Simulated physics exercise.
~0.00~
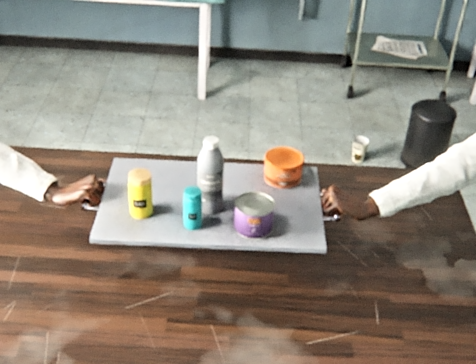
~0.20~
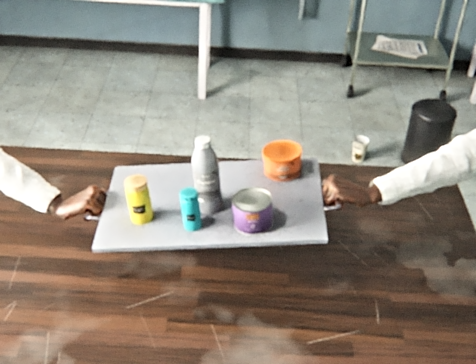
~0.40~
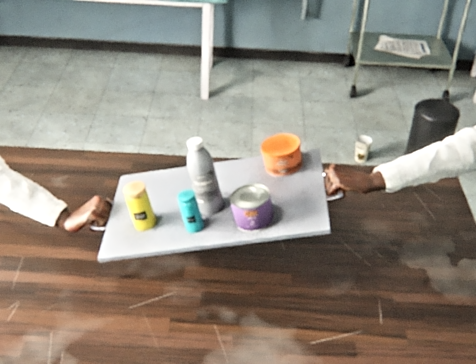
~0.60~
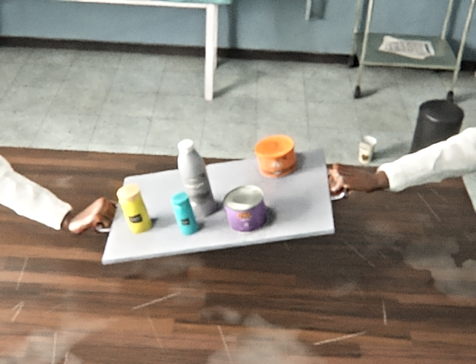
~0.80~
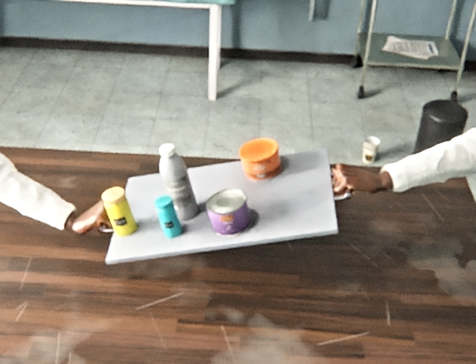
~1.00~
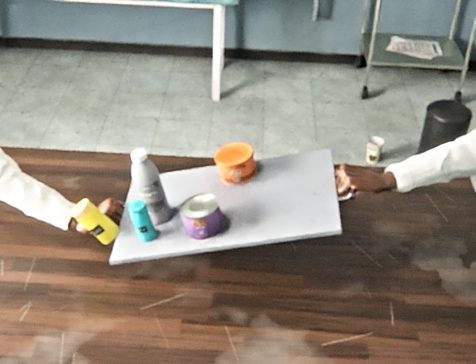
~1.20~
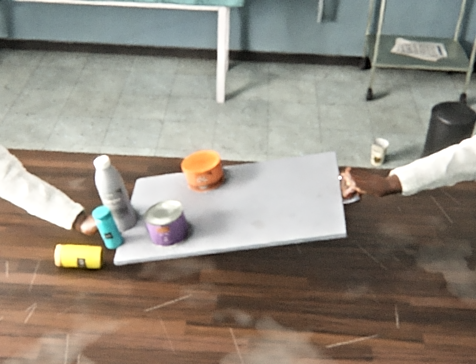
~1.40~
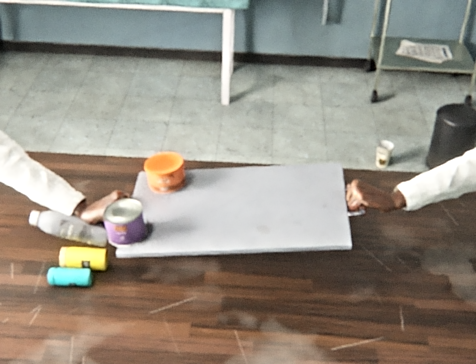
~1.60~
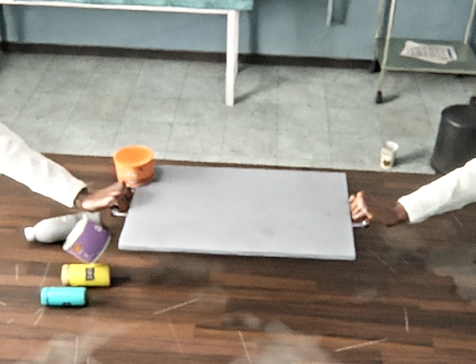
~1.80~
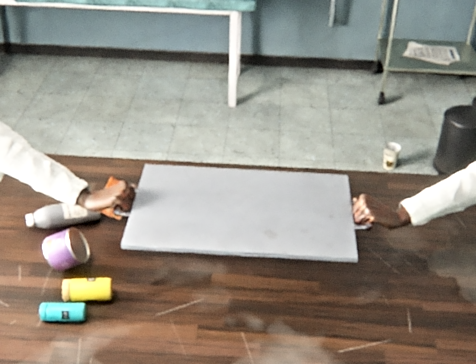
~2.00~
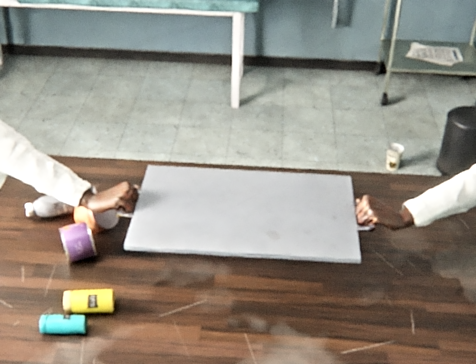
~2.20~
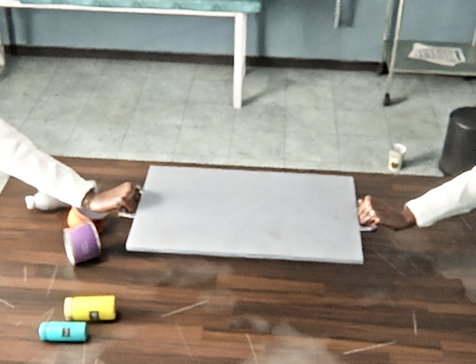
The clip opens on two hands holding a rimless grey tray level over a dark wooden table, with a yellow jar, turquoise shaker, grey bottle, purple tub and orange tub standing on it. The left edge dips, and the items begin sliding left, the upright ones leaning. The yellow jar goes off the left edge first, followed by the grey bottle and turquoise shaker. As the tray returns to level, the purple and orange tubs slide off too. It ends with the tray empty and all five items on the table at the left.
